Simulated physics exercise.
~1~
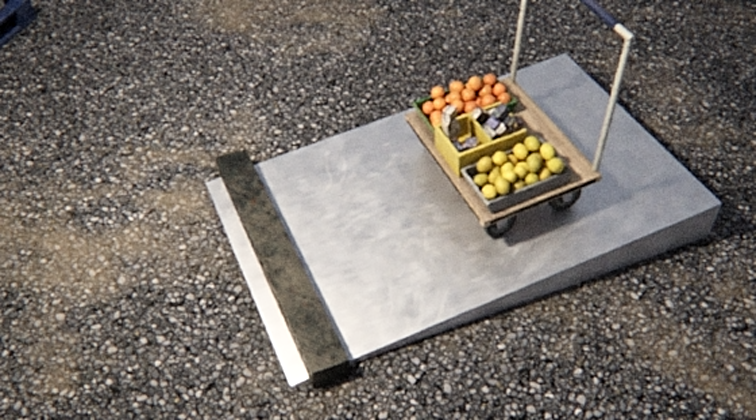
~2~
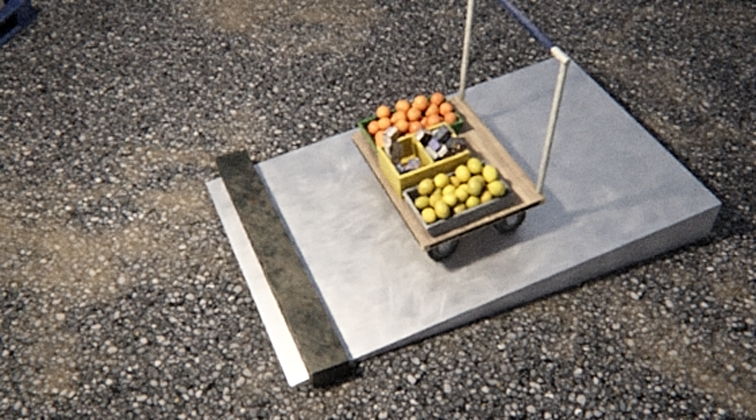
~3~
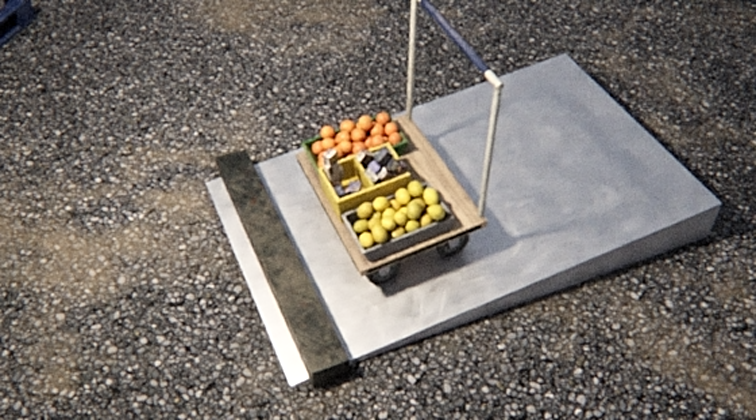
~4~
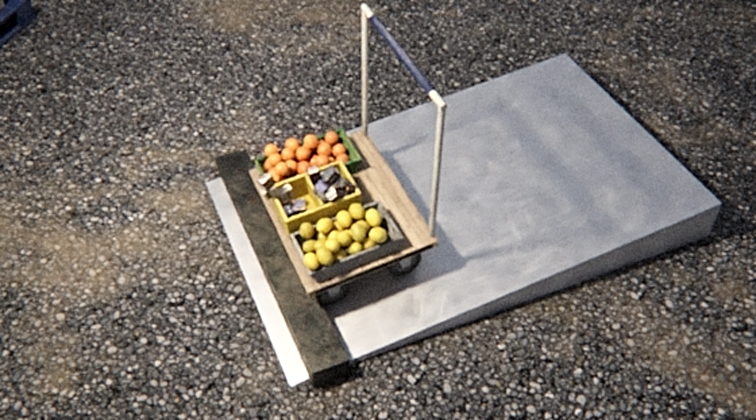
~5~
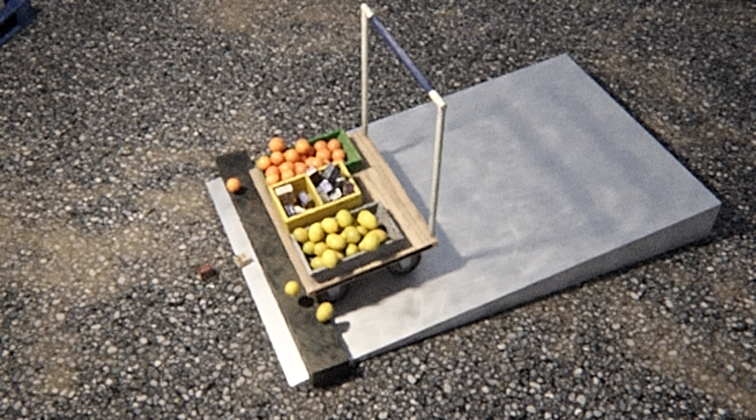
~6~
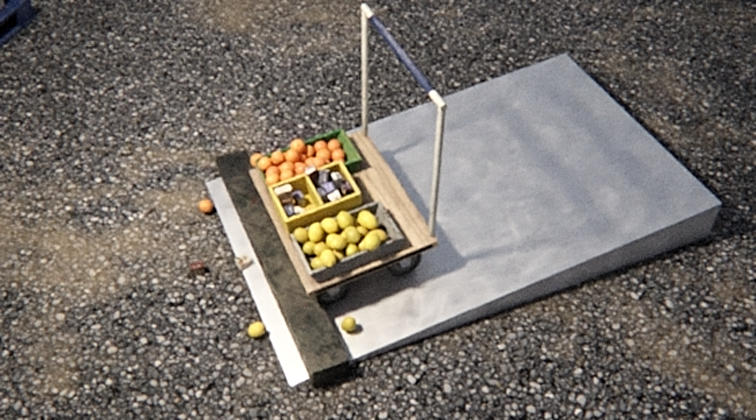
The footage shows a cart carrying baskets of oranges, small cartons and lemons rolling left down a gentle ramp until it stops against a dark beam. A few pieces spill over the front and come to rest around the beam, while most of the load stays aboard.
